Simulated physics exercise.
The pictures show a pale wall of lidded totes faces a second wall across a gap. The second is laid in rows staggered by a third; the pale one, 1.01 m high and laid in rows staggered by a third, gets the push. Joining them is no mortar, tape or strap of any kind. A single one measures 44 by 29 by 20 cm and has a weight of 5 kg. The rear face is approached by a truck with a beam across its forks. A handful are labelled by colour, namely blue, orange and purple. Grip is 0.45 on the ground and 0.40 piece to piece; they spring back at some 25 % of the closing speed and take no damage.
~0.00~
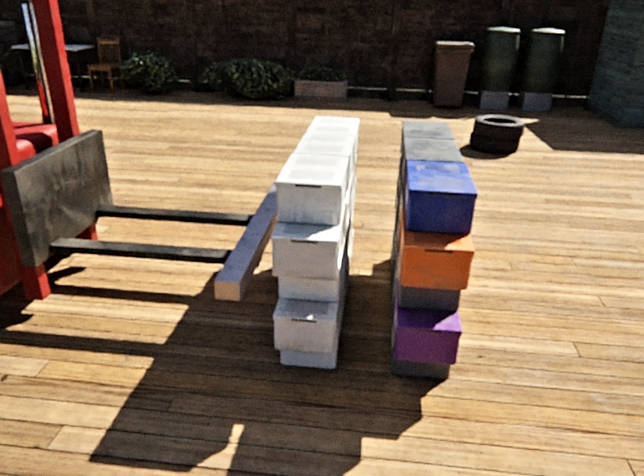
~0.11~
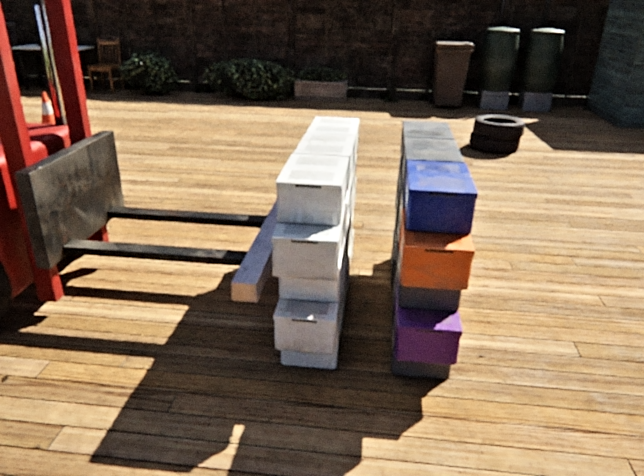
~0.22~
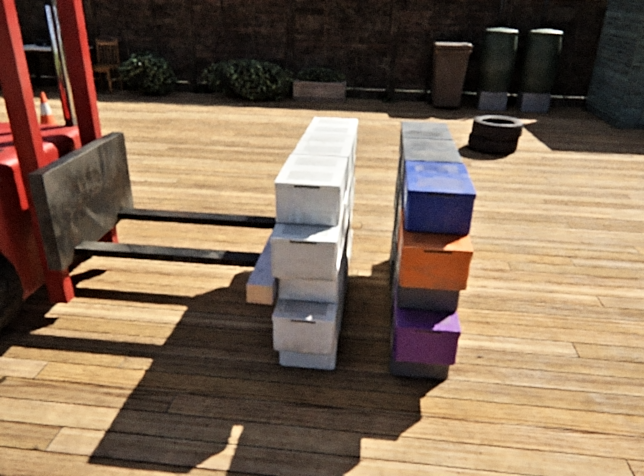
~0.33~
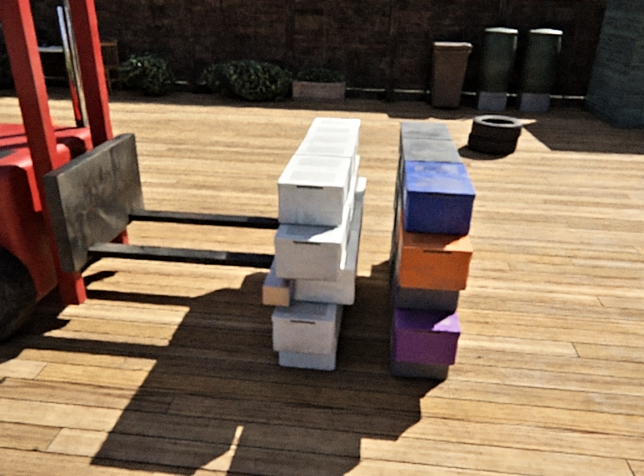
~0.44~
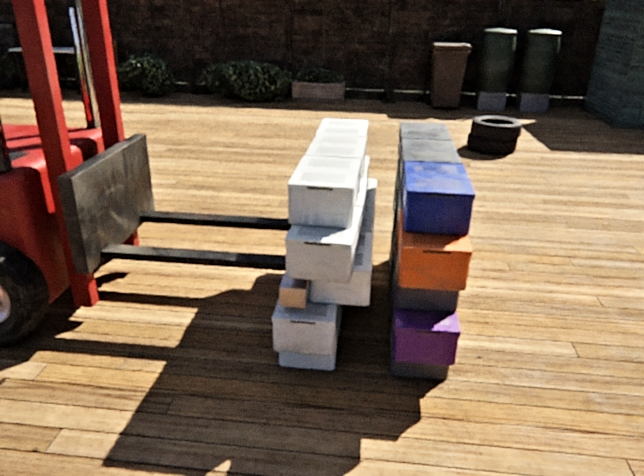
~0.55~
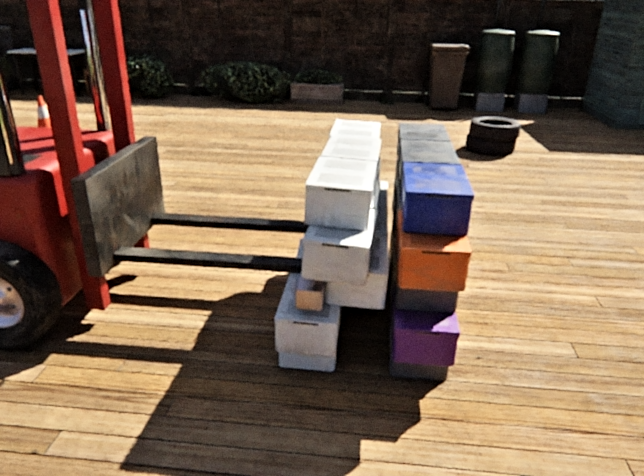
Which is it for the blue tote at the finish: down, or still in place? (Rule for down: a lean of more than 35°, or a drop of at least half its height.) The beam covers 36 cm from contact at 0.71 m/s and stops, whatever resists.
Down.
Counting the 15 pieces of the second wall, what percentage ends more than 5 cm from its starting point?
That comes to 80 in a hundred.
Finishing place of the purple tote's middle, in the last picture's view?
In the final image its middle is around (510, 357).
After 0.70 s, 0 of the pale wall down; none of the 15 totes of the second wall down, 9 disturbed; blue tote unmoved; orange tote shifted 19 mm.
After 1.02 s, 5 of the pale wall down; none of the 15 totes of the second wall down, 14 disturbed; blue tote leaning 15°; orange tote leaning 15°.
After 1.30 s, 9 of the pale wall down; 12 of the 15 totes of the second wall down; blue tote leaning 42°, 18 cm lower; purple tote leaning 42°.
After 1.58 s, 9 of the pale wall down; 12 of the 15 totes of the second wall down; blue tote on its side; purple tote on its side.
At rest (2.5 s), 9 of the pale wall down; 12 of the 15 totes of the second wall down; blue tote on its side; purple tote on its side; orange tote on its side. As the last picture would show them, middles, purple tote near (510, 357).
